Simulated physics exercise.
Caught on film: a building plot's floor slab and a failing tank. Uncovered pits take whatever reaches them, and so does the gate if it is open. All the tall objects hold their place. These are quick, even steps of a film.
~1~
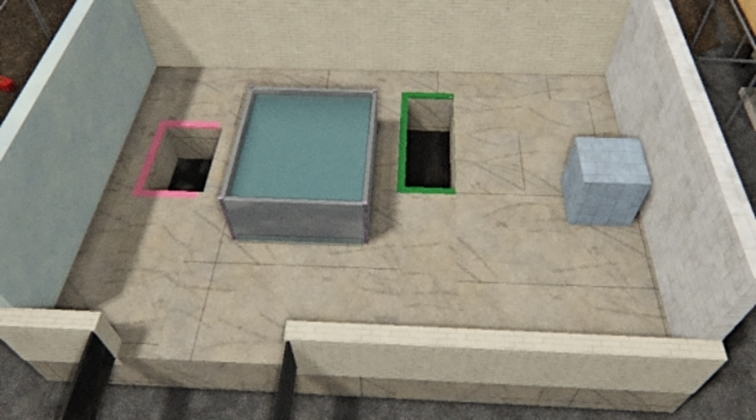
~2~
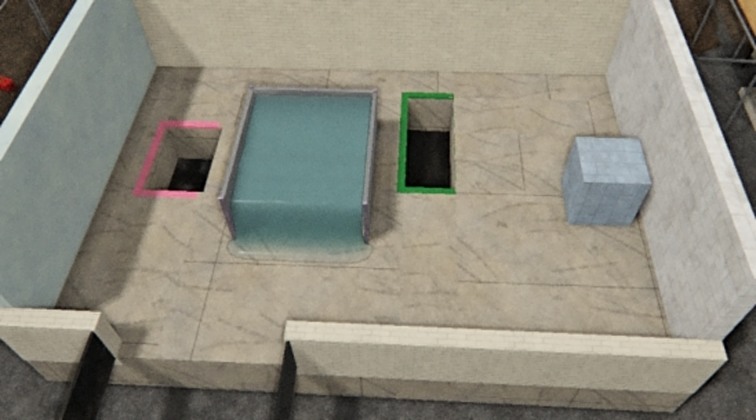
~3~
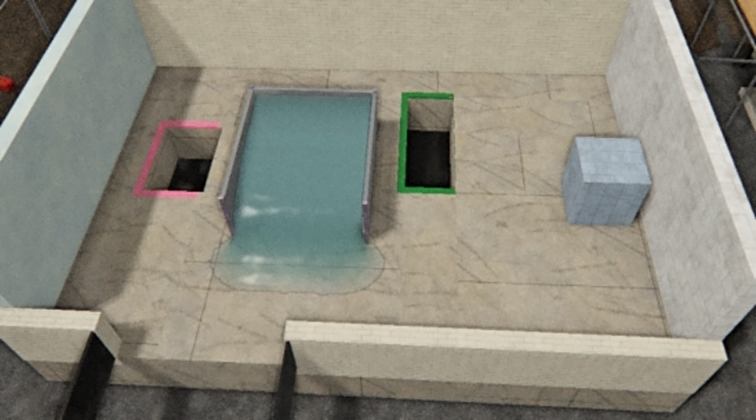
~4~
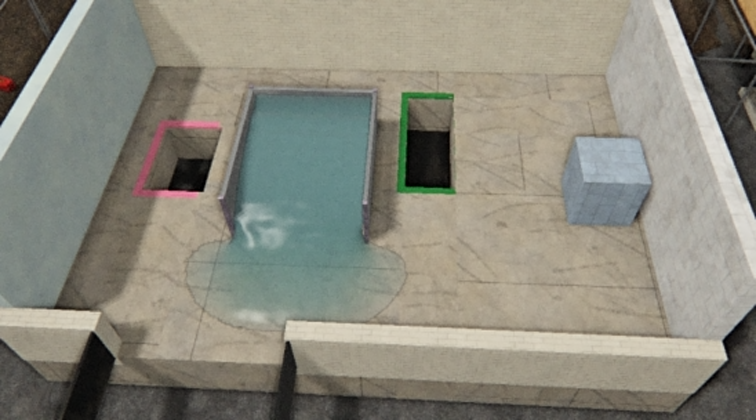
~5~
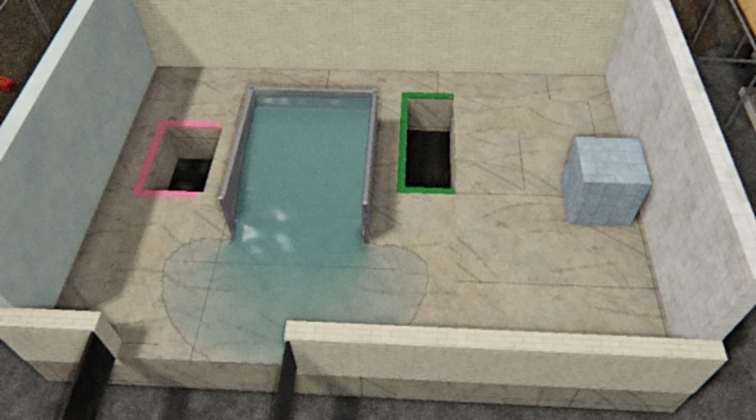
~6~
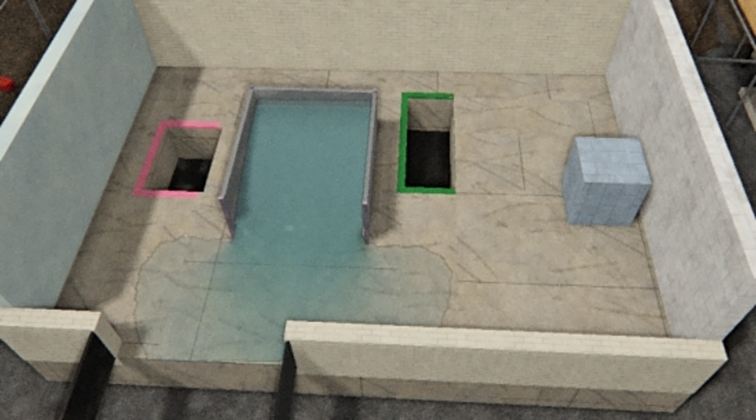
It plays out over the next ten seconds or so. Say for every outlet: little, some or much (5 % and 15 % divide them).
In the end: The gate takes more than 15 %; the green pit takes from 5 to 15 %; the pink pit takes less than 5 %.
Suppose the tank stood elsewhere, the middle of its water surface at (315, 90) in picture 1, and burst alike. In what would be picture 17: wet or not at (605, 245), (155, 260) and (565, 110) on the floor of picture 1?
In turn: Clear, awash, clear.
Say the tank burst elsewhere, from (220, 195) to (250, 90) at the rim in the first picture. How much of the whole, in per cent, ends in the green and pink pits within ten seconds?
Roughly, in per cent: Green 2, pink 70.
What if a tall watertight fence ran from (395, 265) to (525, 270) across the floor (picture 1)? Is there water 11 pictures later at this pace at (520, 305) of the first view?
Verdict: Flooded.
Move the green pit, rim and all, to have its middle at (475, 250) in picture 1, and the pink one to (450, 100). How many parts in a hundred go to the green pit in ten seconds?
In per cent: Green 20.
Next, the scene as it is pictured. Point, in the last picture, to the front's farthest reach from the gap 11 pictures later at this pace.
Roughly at (678, 364).
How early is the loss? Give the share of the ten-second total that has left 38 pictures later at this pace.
Near 80 in a hundred.
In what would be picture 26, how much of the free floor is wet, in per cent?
Close to 50 %.
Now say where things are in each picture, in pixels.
In the first frame, still water in the tank at (304, 145).
In the second frame, water pours out at (298, 225) and has run to (370, 247).
In the third frame, the front is at (376, 272), out from the gap at (299, 228).
In the fourth frame, the front is at (387, 298), out from the gap at (299, 229).
In the fifth frame, the front is at a hidden place, out from the gap at (299, 230).
In the sixth frame, water pours out at (299, 230) and has run to a hidden place.
A moment on, water covers 20 % of the floor; the gate 13 %, the green pit 0 %, the pink pit 0 %.
Next, water covers 30 % of the floor; the gate 28 %, the green pit 0 %, the pink pit 0 %.
Then, water covers 50 % of the floor; the gate 42 %, the green pit 0 %, the pink pit 0 %.
Later, water covers 65 % of the floor; the gate 52 %, the green pit 1 %, the pink pit 1 %.
In the end, water covers 75 % of the floor; the gate 57 %, the green pit 8 %, the pink pit 2 %.
